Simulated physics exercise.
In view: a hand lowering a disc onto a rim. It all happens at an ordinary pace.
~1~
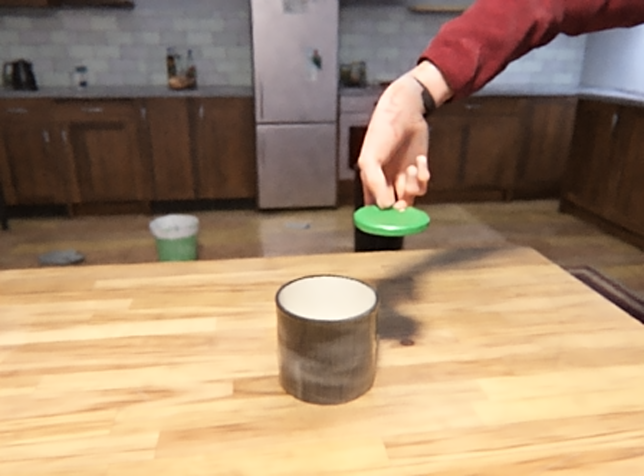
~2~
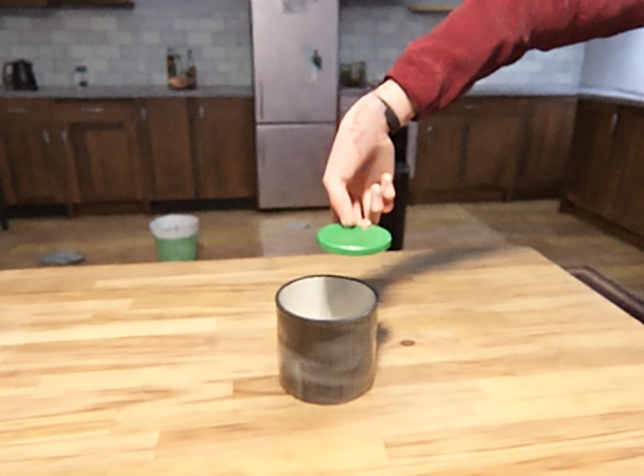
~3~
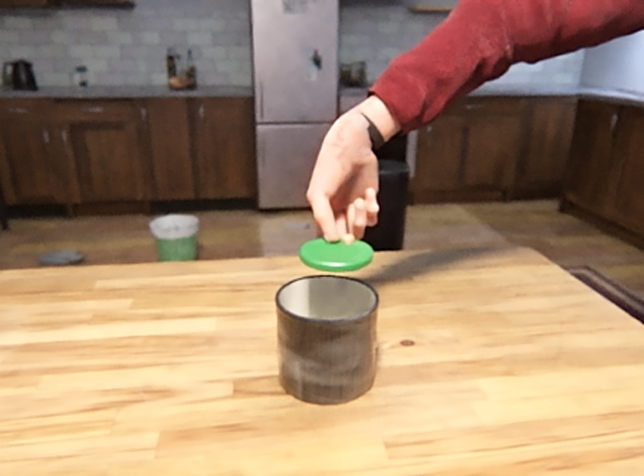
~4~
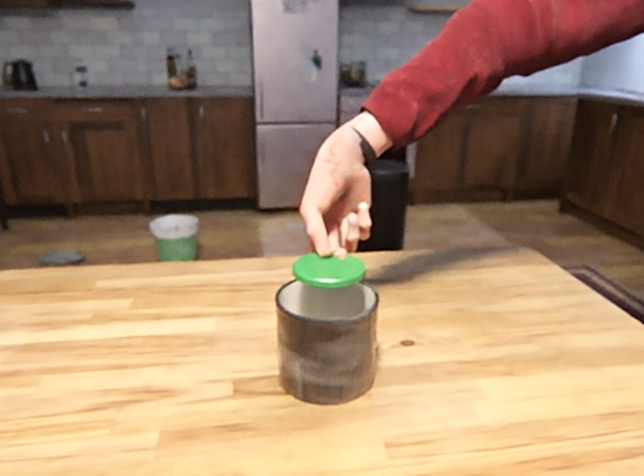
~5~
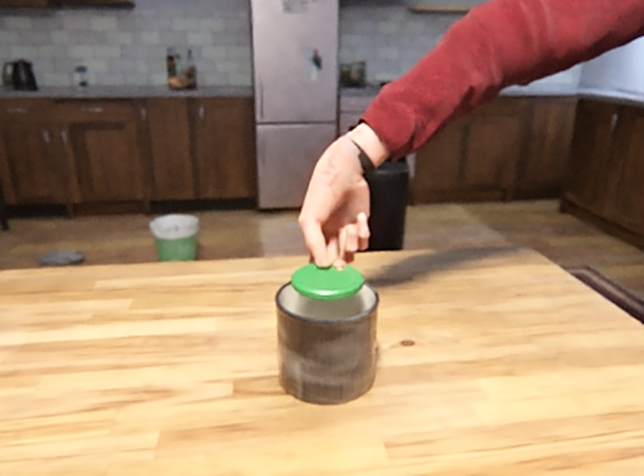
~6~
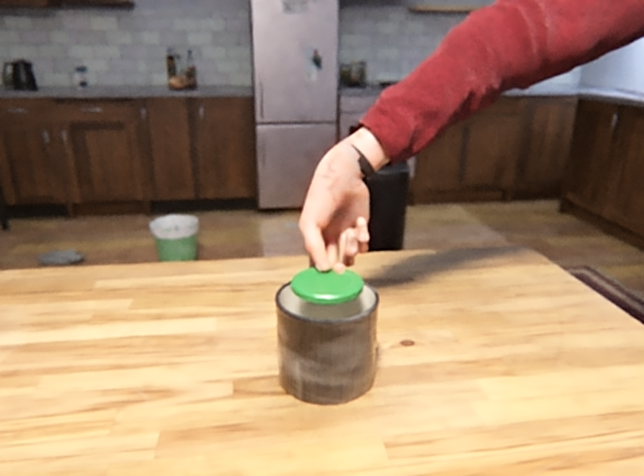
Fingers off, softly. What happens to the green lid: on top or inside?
Here the green lid falls in.
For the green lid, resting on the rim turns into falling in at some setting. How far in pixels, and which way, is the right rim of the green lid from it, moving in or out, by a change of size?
About 12 pixels right.
Then, 0.16 s past the last view, green lid in the air near (327, 334).
Finally, the green lid drops inside, near (326, 367).
